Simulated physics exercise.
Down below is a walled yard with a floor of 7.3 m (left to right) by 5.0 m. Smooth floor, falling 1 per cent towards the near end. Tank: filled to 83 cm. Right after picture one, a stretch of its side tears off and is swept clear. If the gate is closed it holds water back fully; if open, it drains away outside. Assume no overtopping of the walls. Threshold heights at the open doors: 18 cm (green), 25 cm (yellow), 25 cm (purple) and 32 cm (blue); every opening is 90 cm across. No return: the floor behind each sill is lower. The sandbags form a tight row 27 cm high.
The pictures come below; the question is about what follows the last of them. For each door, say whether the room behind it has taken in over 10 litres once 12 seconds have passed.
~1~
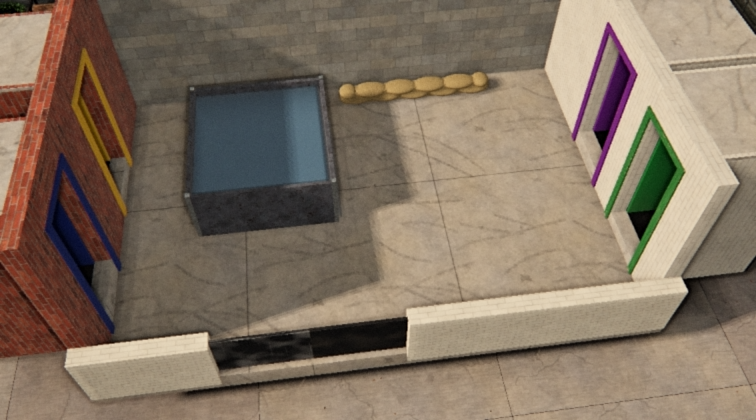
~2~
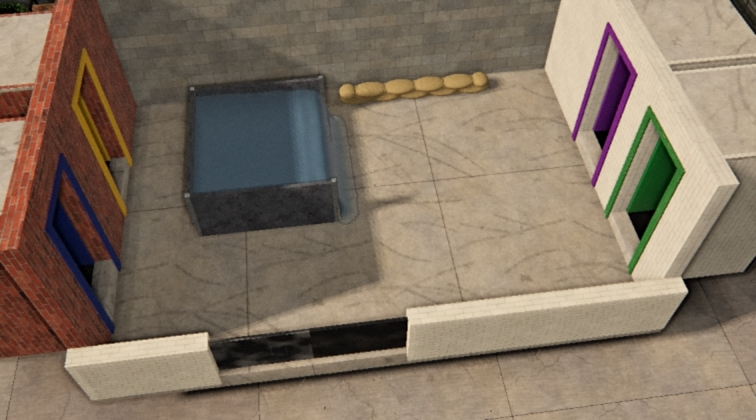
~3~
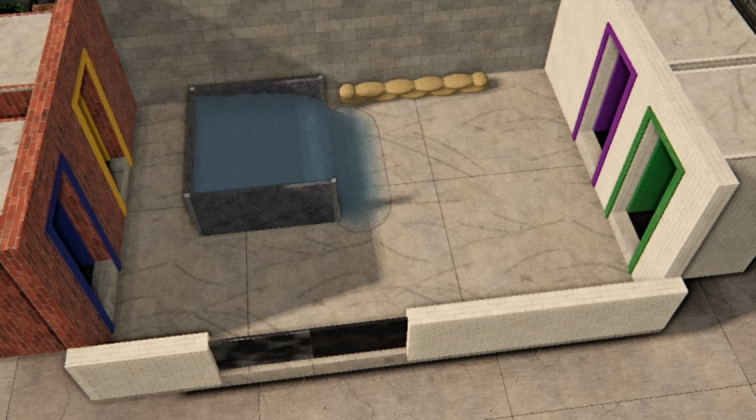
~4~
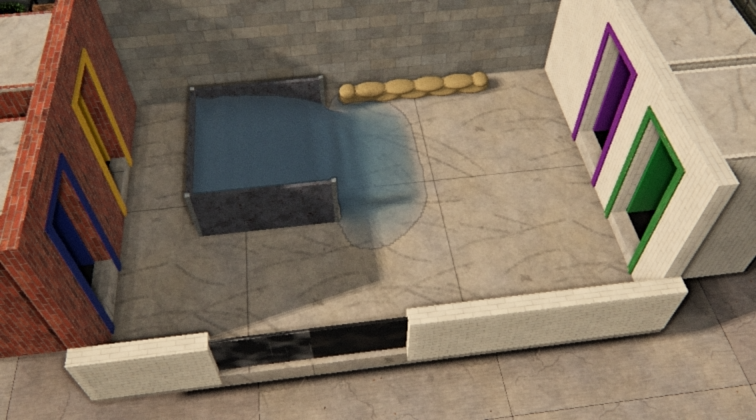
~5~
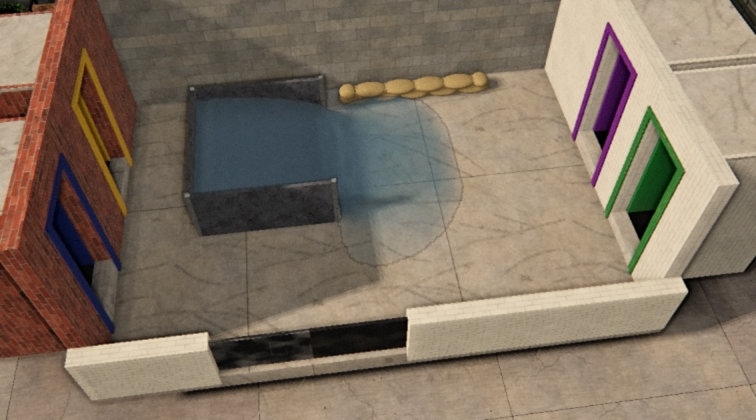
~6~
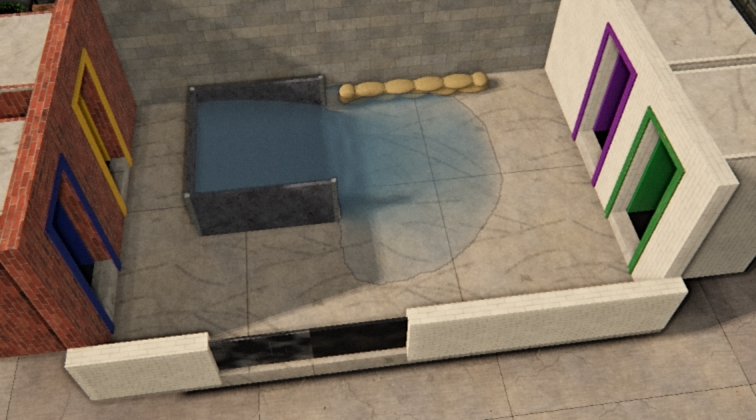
The green door: Over, the yellow door: Not over, the purple door: Over, the blue door: Not over.
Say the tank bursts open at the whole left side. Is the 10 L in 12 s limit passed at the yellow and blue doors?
Short answer, against that limit: Yellow overshoots, blue is fine.
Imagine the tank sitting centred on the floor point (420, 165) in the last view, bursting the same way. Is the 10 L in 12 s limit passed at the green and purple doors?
Measured against the limit, the green door goes beyond it and the purple door goes beyond it.
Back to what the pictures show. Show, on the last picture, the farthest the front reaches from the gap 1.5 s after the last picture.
I'd mark it close to (636, 308).
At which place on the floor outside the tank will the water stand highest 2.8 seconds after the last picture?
About (636, 308).
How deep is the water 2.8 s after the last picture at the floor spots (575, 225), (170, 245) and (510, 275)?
Depths: About 23, 0 and 20 centimetres.
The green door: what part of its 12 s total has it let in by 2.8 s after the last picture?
Fraction in by then: Around 45 per cent.
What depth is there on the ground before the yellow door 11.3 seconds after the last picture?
It's some 15.5 centimetres deep.
Then, 0.7 s after the last picture water covers 50 % of the floor and is deepest (32 cm) near (346, 188); green door 7 cm at the sill, 0 L in, yellow door not reached, purple door 40 cm at the sill, 9 L in, blue door not reached.
Then, 1.5 s after the last picture water covers 55 % of the floor and is deepest (48 cm) near (540, 75); green door 28 cm at the sill, 6 L in, yellow door not reached, purple door 41 cm at the sill, 57 L in, blue door not reached.
Then, 2.8 s after the last picture water covers 60 % of the floor and is deepest (37 cm) near (636, 308); green door 28 cm at the sill, 47 L in, yellow door not reached, purple door 27 cm at the sill, 104 L in, blue door not reached.
Then, 6.3 s after the last picture water covers 95 % of the floor and is deepest (24 cm) near (123, 371); green door 16 cm at the sill, 102 L in, yellow door 7 cm at the sill, 0 L in, purple door 11 cm at the sill, 107 L in, blue door 23 cm at the sill, 0 L in.
Then, 11.3 s after the last picture water covers 95 % of the floor and is deepest (18 cm) near (127, 202); green door 8 cm at the sill, 102 L in, yellow door 16 cm at the sill, 0 L in, purple door 5 cm at the sill, 107 L in, blue door 14 cm at the sill, 0 L in.
